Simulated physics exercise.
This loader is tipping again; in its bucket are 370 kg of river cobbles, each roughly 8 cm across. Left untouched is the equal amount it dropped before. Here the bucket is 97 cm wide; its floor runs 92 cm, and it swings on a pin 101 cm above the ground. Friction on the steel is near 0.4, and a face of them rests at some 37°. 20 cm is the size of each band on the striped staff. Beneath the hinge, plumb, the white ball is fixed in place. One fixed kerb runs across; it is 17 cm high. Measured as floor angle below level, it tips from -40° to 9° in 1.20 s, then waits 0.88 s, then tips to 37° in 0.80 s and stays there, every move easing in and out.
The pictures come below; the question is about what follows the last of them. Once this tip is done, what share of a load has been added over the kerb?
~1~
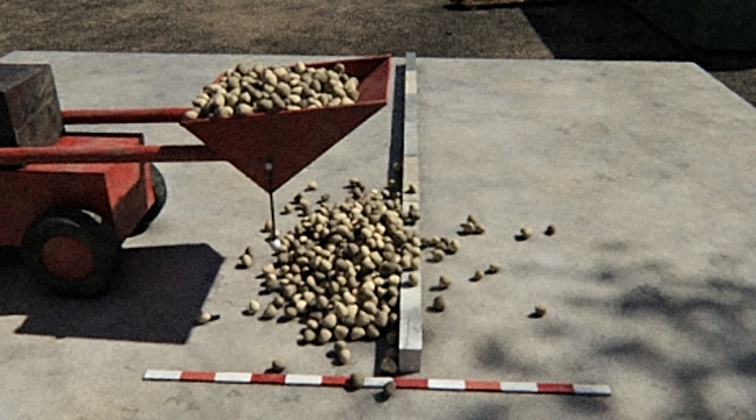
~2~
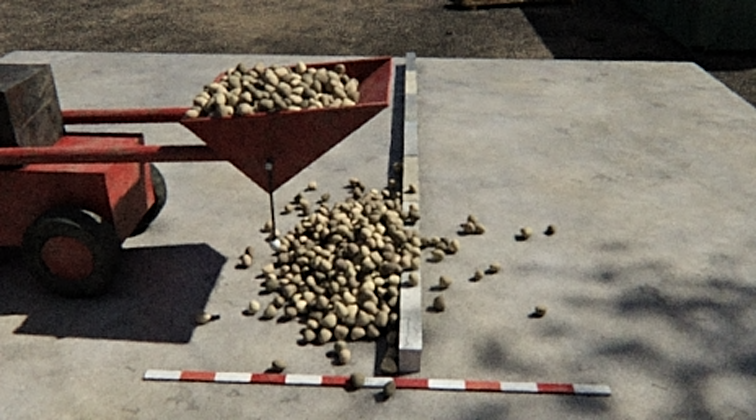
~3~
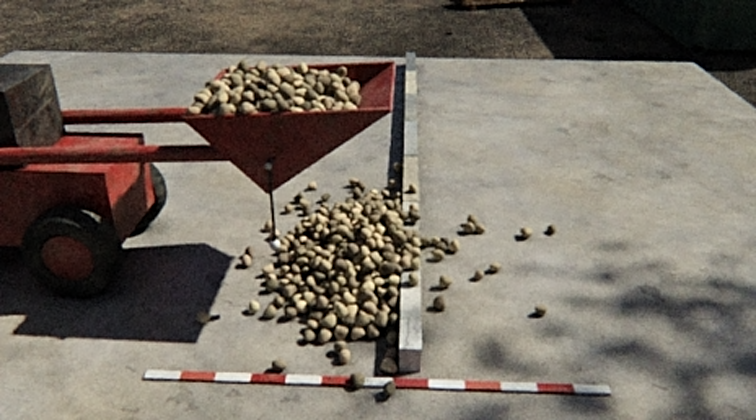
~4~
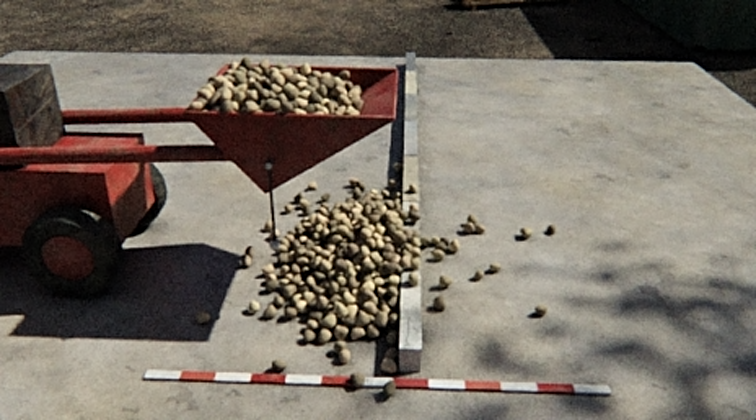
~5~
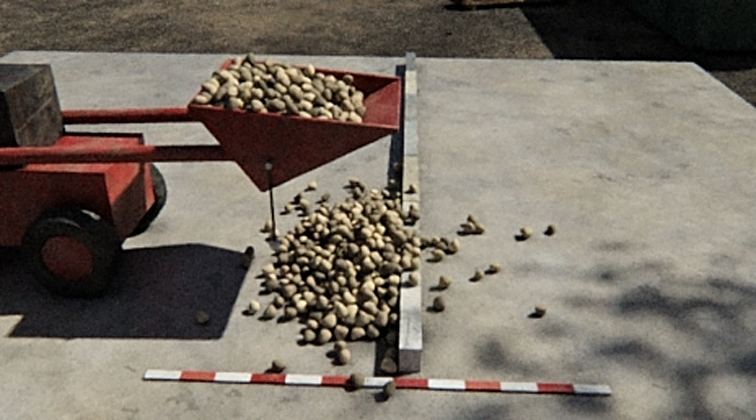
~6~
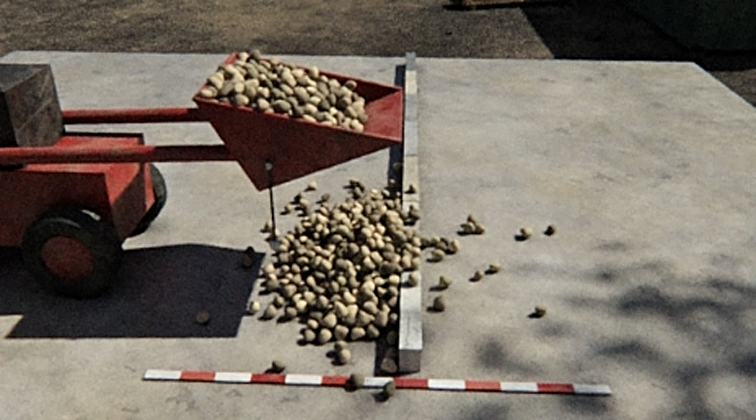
About 56 per cent.
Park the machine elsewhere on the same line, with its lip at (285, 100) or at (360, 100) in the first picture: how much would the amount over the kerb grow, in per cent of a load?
Around 0 percent, then around 35 percent.
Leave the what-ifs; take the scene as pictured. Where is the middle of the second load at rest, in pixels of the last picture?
(429, 250).
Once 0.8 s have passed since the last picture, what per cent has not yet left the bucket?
Roughly 100 per cent remains inside.
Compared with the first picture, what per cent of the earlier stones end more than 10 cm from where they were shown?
The answer is about 0 per cent.
Then, 0.4 s after the last picture the floor is at 1°; in per cent of one load, 100 in the bucket, 97 on this side of the kerb, 3 over the kerb; the foremost stones are at (501, 246).
Then, 0.8 s after the last picture the floor is at 9°; in per cent of one load, 99 in the bucket, 98 on this side of the kerb, 3 over the kerb; the foremost stones are at (501, 246).
Then, 2.8 s after the last picture the floor is at 37°; in per cent of one load, 14 in the bucket, 139 on this side of the kerb, 47 over the kerb; the foremost stones are at (539, 248).
Then, 5.4 s after the last picture the floor is at 37°; in per cent of one load, 2 in the bucket, 139 on this side of the kerb, 60 over the kerb; the foremost stones are at (539, 248). Net gain over the kerb, 56.
